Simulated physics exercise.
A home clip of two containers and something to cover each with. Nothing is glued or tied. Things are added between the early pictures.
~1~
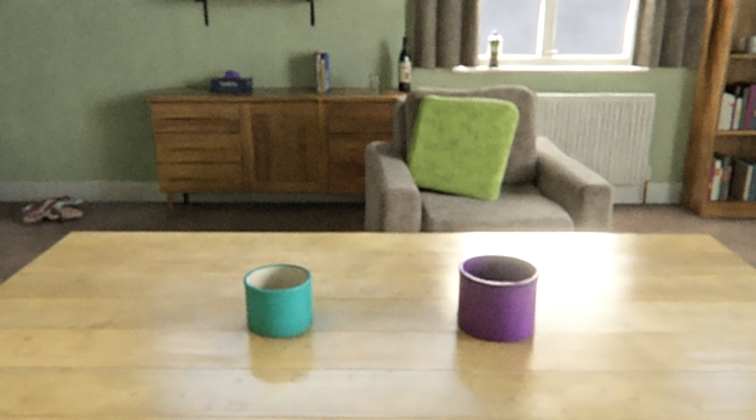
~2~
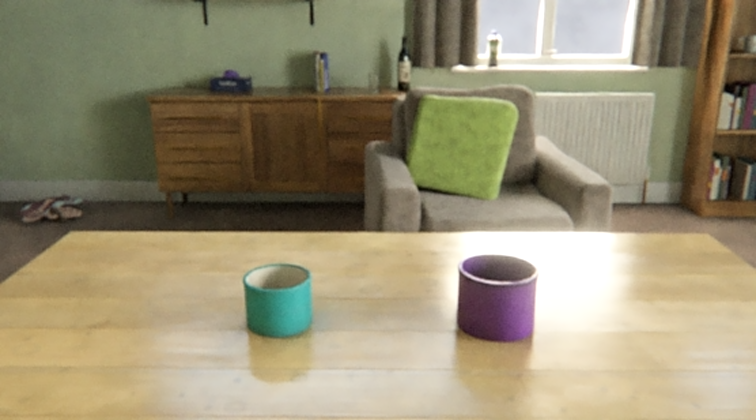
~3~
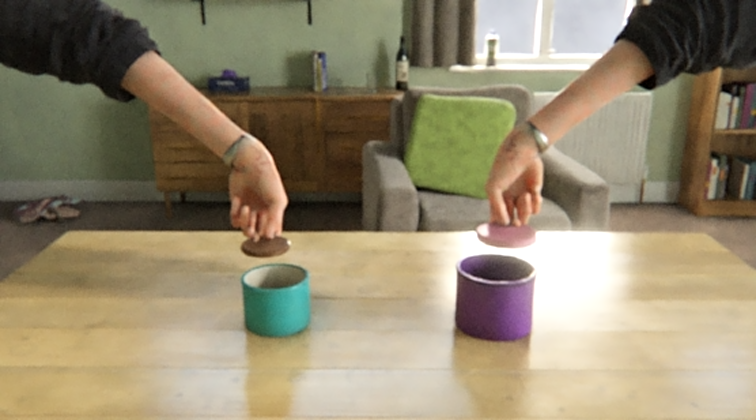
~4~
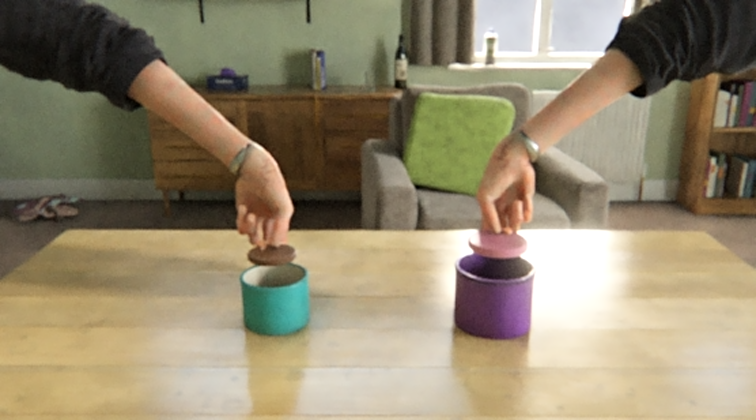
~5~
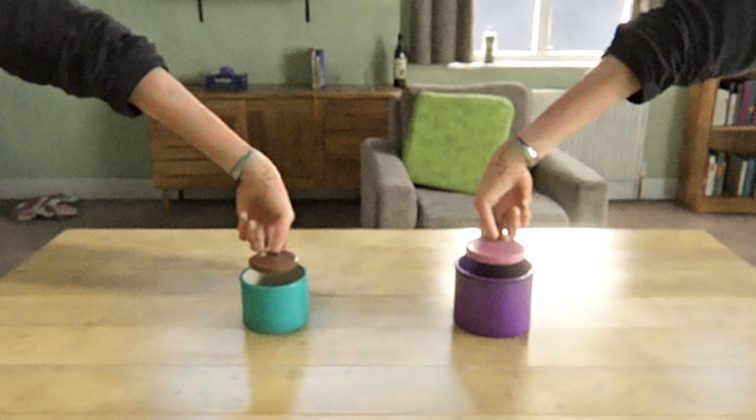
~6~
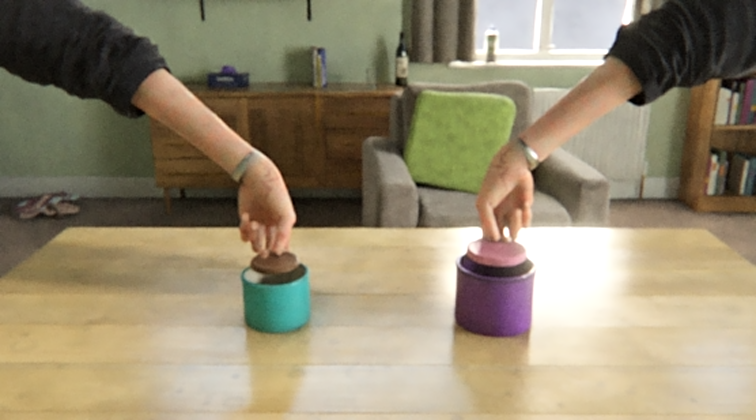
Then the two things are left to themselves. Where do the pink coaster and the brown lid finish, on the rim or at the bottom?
The pink coaster drops inside; the brown lid drops inside.
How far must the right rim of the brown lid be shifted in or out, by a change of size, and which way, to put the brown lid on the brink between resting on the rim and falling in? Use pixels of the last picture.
Some 8 pixels, right.
Then, 0.18 s later than the last frame, pink coaster dropping near (493, 308); brown lid fallen near (277, 312).
When it is over, the pink coaster slips past the rim, near (493, 311); the brown lid slips past the rim, near (277, 312).
